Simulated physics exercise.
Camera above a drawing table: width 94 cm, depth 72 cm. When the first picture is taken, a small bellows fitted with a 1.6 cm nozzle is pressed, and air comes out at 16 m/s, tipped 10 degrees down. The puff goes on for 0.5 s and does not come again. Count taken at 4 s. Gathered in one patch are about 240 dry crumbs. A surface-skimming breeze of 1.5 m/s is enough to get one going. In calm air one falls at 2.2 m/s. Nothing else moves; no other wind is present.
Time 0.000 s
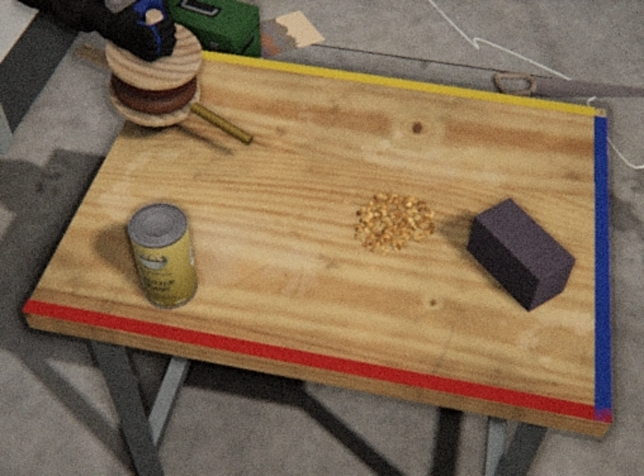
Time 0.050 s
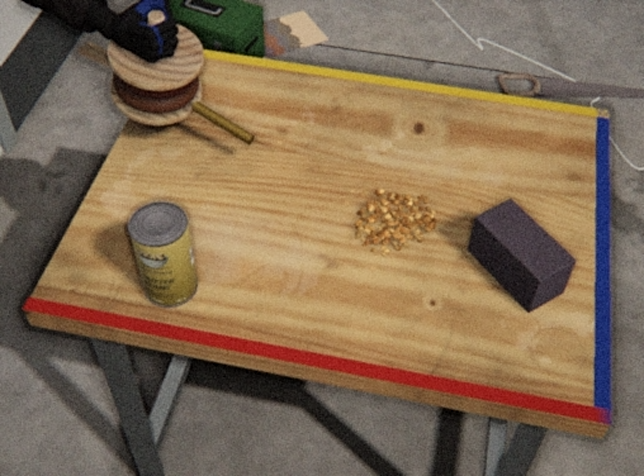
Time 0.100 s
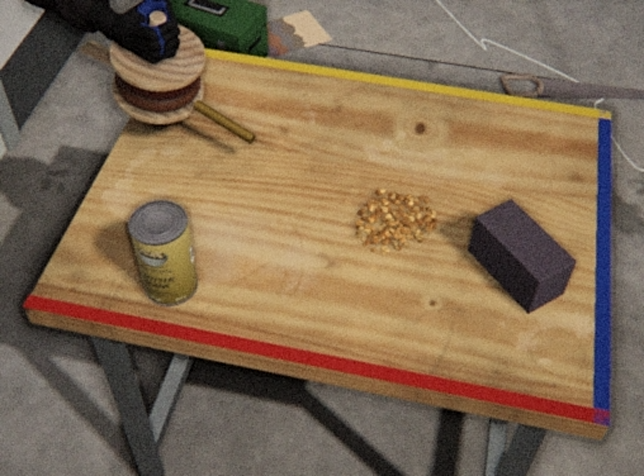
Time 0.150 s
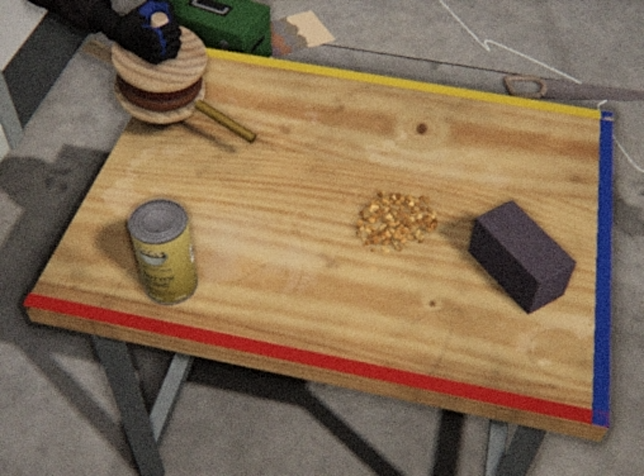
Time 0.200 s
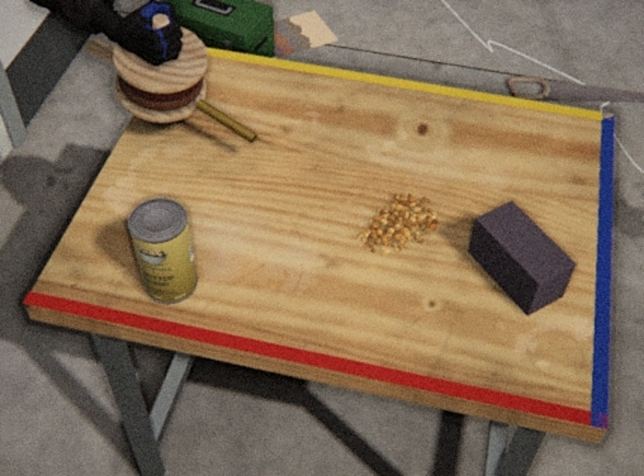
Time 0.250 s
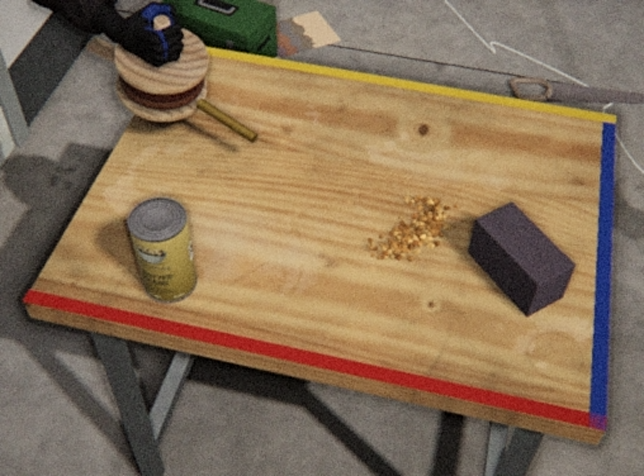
On a wooden table, dry crumbs lie still, then many shift right toward a block.
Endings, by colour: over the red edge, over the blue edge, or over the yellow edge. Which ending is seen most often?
The largest share ends at blue.
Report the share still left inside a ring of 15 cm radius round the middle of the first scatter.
Near 5 %.
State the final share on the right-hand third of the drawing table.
Roughly 50 in a hundred.
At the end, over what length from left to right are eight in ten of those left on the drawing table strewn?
The middle group spans some 20 cm.
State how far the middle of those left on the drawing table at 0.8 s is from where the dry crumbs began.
The centre sits some 25 cm from where it began.
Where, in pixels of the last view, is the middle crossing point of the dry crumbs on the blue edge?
Somewhere about (607, 397).
After 0.8 s, 49 % are still on the top, 10 % are over the red edge, 0 % over the yellow edge and 41 % over the blue edge; the middle of those left on the top is near (558, 243).
After 1.3 s, 47 % are still on the top, 10 % are over the red edge, 0 % over the yellow edge and 43 % over the blue edge; the middle of those left on the top is near (531, 237).
After 2.2 s, 47 % are still on the top, 10 % are over the red edge, 0 % over the yellow edge and 43 % over the blue edge; the middle of those left on the top is near (531, 237).
After 4.0 s, at the end, 10 % are over the red edge, 0 % over the yellow edge and 43 % over the blue edge; the middle of those left on the top is near (531, 237).
